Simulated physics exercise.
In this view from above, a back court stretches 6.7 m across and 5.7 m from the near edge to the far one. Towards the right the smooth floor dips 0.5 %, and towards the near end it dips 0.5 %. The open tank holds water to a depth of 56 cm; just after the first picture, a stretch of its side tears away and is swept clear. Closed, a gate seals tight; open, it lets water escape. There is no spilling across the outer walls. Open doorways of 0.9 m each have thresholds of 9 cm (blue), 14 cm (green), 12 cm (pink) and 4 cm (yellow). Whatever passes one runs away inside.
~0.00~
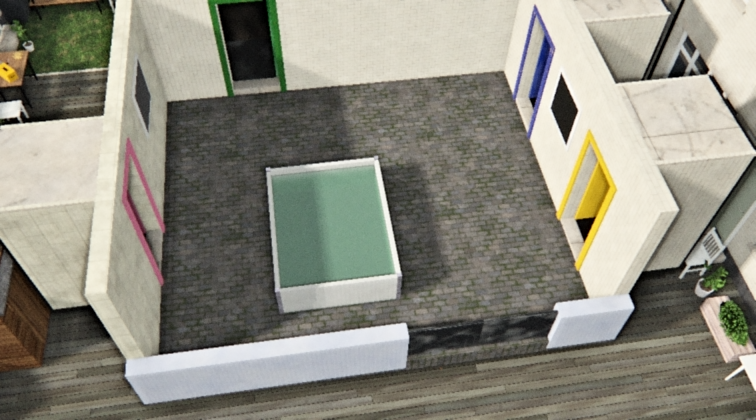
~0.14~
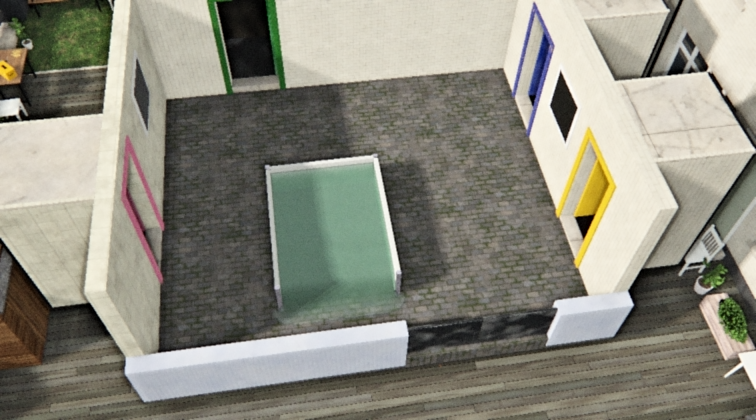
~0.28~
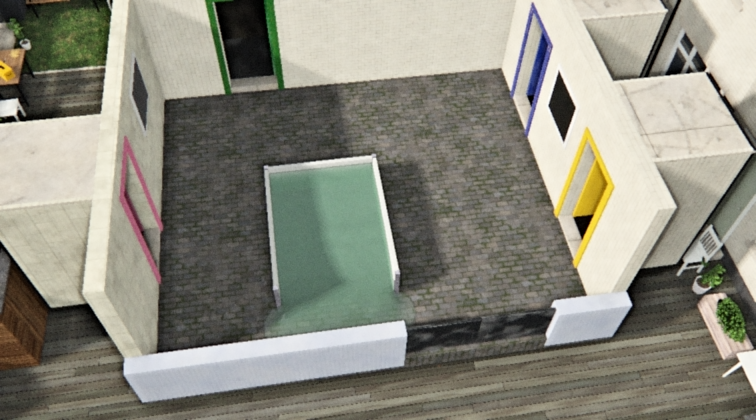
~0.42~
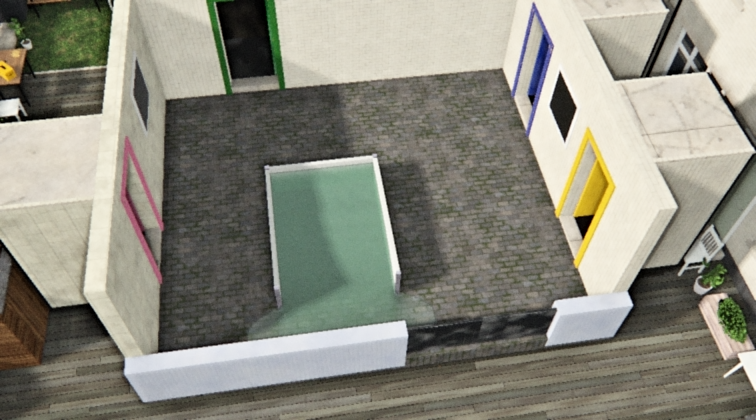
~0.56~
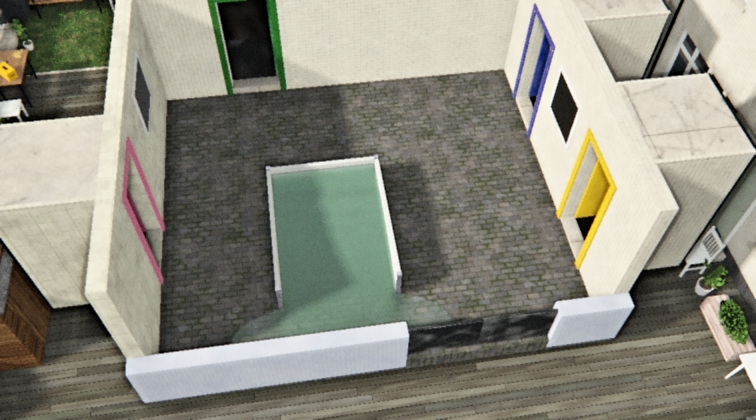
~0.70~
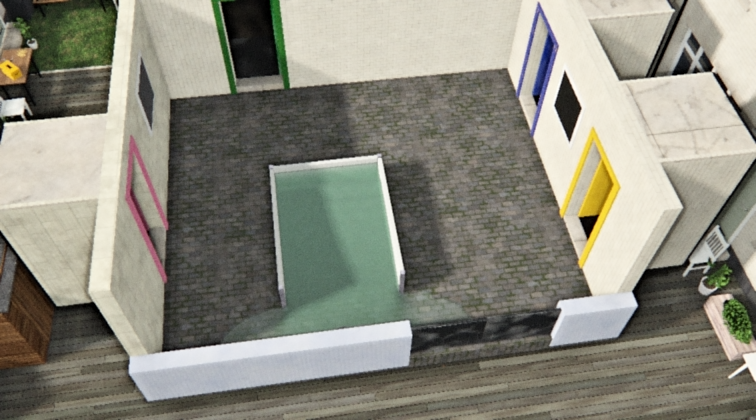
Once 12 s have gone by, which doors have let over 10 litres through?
Taking each door: The blue door has not let over 10 litres through; the green door has not let over 10 litres through; the pink door has not let over 10 litres through; the yellow door has let over 10 litres through.
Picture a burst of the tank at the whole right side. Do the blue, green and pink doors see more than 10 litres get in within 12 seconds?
Result: Blue limit passed, green limit not passed, pink limit not passed.
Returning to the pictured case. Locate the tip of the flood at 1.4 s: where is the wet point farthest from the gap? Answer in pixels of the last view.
Somewhere about (569, 322).
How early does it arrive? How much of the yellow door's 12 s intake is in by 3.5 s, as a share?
Estimate: Around 45 per cent.
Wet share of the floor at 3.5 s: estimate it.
About 50 per cent.
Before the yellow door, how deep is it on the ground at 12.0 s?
Roughly 7.5 centimetres.
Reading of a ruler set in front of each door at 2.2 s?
You'd get blue at 0 cm, green at 0 cm, pink at 8 cm, and yellow at 11 cm.
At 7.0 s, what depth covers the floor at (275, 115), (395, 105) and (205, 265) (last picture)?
Roughly 8, 9 and 5 cm, in turn.
After 1.4 s water covers 15 % of the floor and is deepest (44 cm) near (346, 340); blue door not reached, green door not reached, pink door not reached, yellow door not reached.
After 2.2 s water covers 30 % of the floor and is deepest (38 cm) near (162, 375); blue door not reached, green door not reached, pink door 8 cm at the sill, 0 L in, yellow door 11 cm at the sill, 3 L in.
After 3.5 s water covers 50 % of the floor and is deepest (24 cm) near (592, 319); blue door 2 cm at the sill, 0 L in, green door not reached, pink door 10 cm at the sill, 0 L in, yellow door 15 cm at the sill, 79 L in.
After 7.0 s water covers 85 % of the floor and is deepest (13 cm) near (336, 352); blue door 3 cm at the sill, 0 L in, green door 9 cm at the sill, 0 L in, pink door 4 cm at the sill, 0 L in, yellow door 7 cm at the sill, 157 L in.
After 12.0 s water covers 100 % of the floor and is deepest (12 cm) near (546, 325); blue door 7 cm at the sill, 1 L in, green door 6 cm at the sill, 0 L in, pink door 3 cm at the sill, 0 L in, yellow door 7 cm at the sill, 185 L in.
